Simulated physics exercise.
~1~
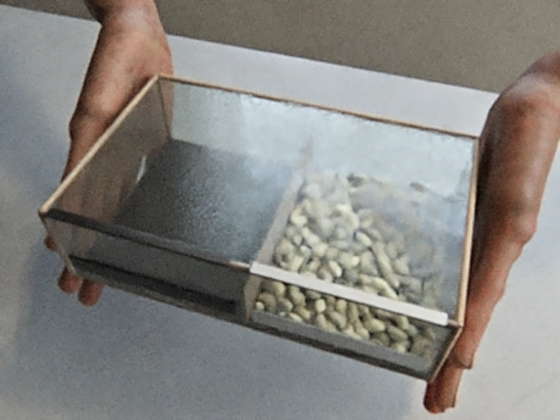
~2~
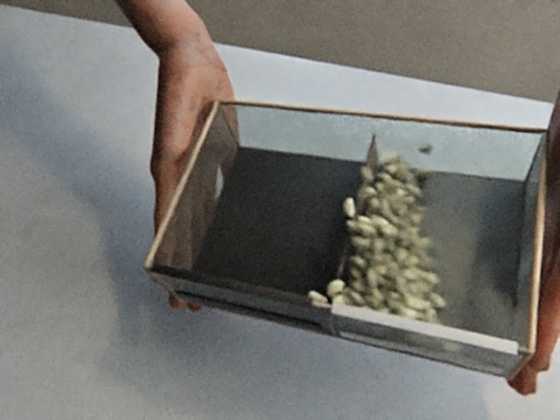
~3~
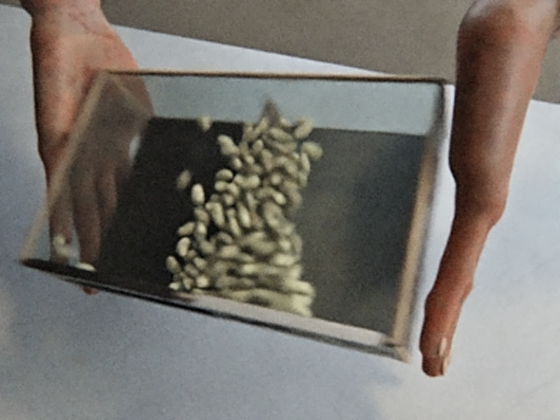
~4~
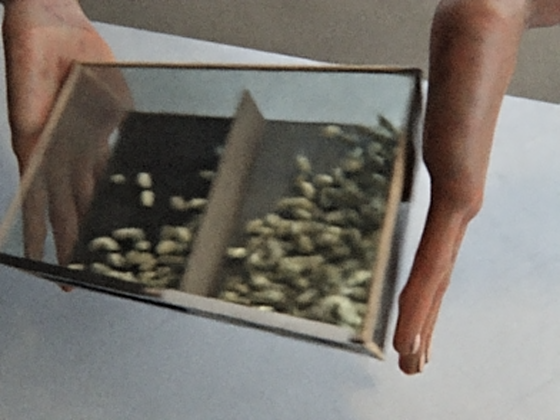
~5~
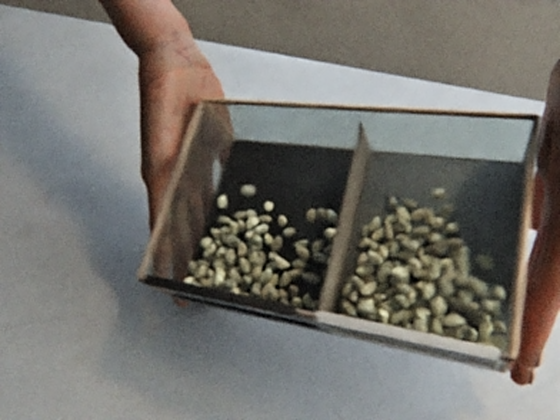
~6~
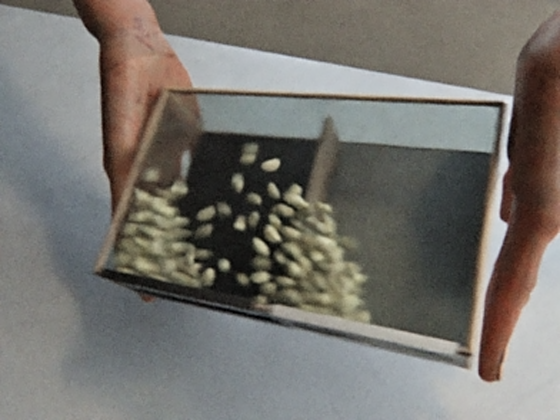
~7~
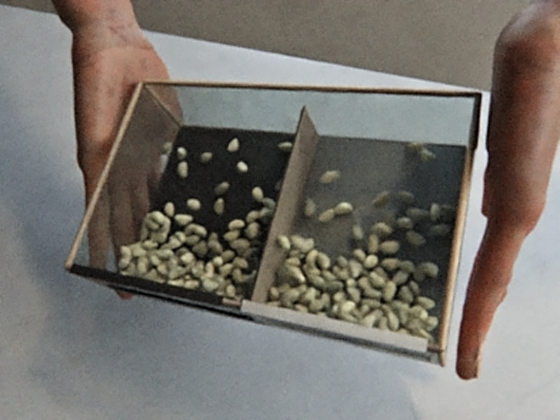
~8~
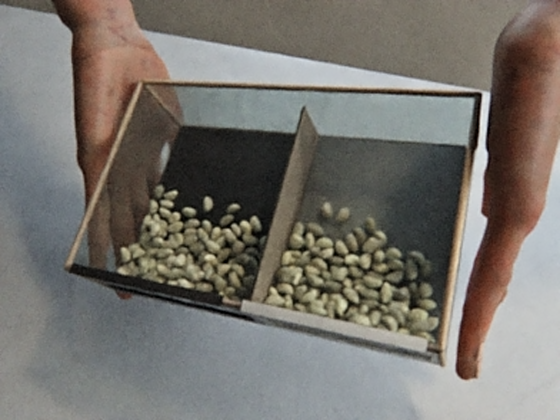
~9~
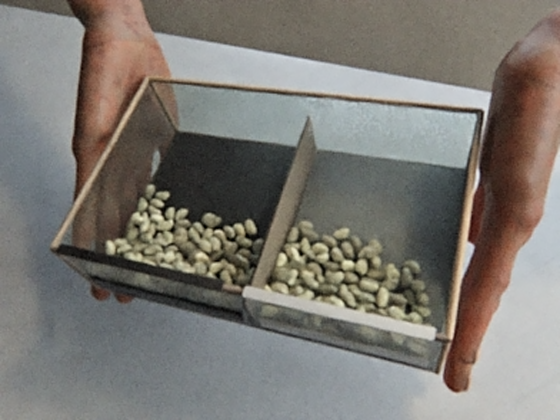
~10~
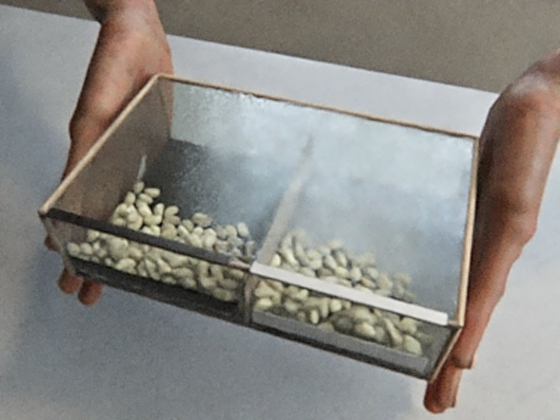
White beans in a clear-lidded divided box spilling across the divider as hands tilt and shake it, ending level, split evenly.
